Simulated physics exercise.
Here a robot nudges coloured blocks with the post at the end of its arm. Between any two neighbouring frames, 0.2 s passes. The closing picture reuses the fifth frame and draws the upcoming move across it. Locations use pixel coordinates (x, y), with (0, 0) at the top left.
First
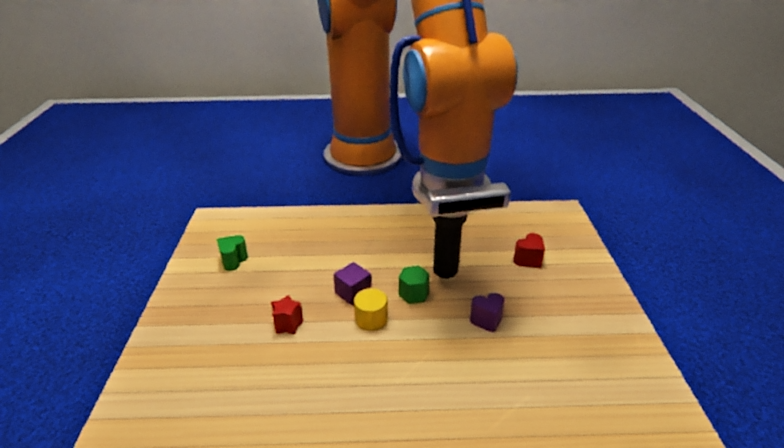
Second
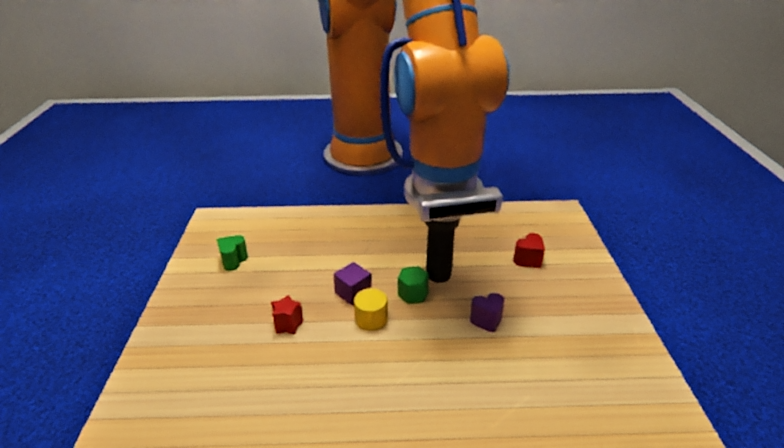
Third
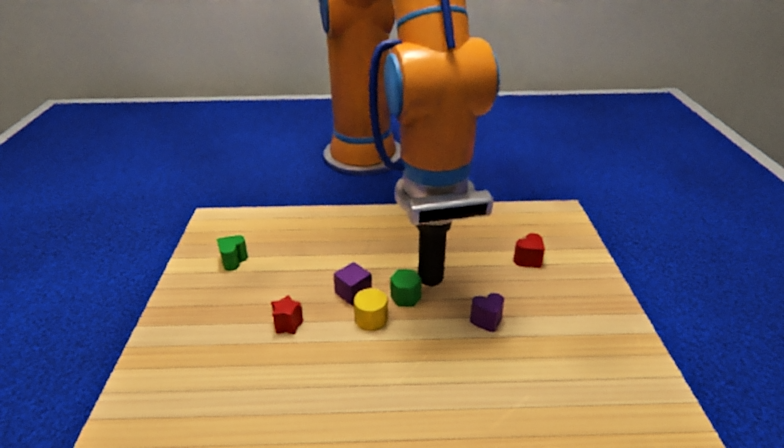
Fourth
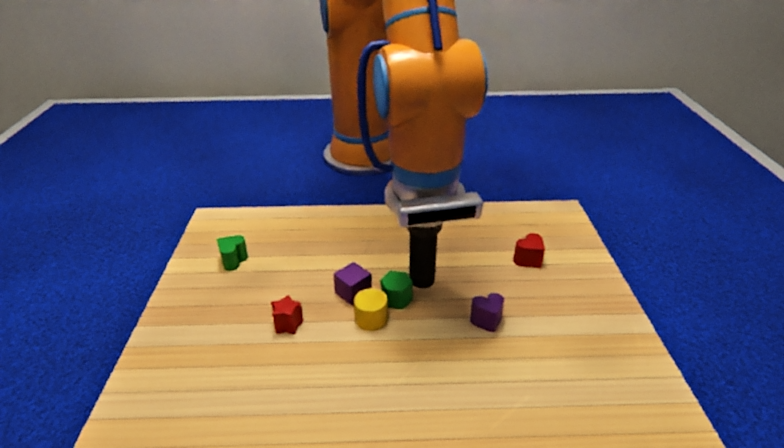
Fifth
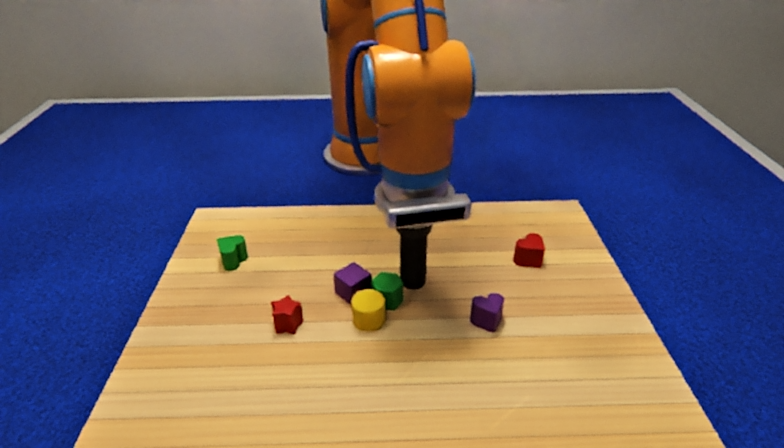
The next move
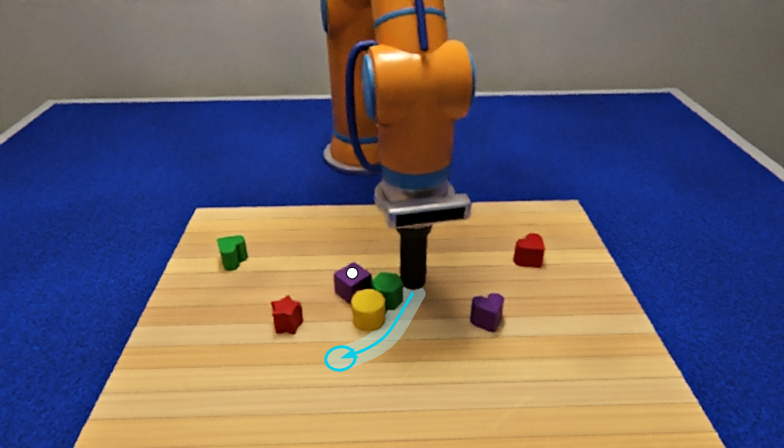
In this clip, an orange robot arm lowers its black post beside a green hexagonal block on a wooden board, then pushes the block left toward the purple square and yellow circular blocks, while the outer blocks stay still.
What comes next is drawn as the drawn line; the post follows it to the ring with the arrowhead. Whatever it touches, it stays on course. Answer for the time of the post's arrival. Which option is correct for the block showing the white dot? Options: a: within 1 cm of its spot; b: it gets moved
Answer: A.
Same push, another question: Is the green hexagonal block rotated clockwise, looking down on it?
Going by the path, yes.
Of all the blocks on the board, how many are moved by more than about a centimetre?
The count is two.
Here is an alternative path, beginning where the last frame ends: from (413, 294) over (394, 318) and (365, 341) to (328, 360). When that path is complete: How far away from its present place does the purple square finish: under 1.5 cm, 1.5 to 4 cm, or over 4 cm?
Of the three bands, it's under 1.5 cm.
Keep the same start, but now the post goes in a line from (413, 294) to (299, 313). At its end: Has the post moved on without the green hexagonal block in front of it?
Short answer: No.
The drawn path runs from (413, 294) through (398, 318) and (377, 343) to (340, 358); the dot is on the purple square.
On the path given first. One third of the way, post (398, 307); yellow circular block (356, 304); green hexagonal block (375, 285), turned 45° clockwise.
Two thirds of the way, post (376, 331); yellow circular block (356, 304); green hexagonal block (375, 285), turned 45° clockwise.
At the end, post (339, 346); purple square not moved; yellow circular block (356, 304); green hexagonal block (375, 285), turned 45° clockwise.
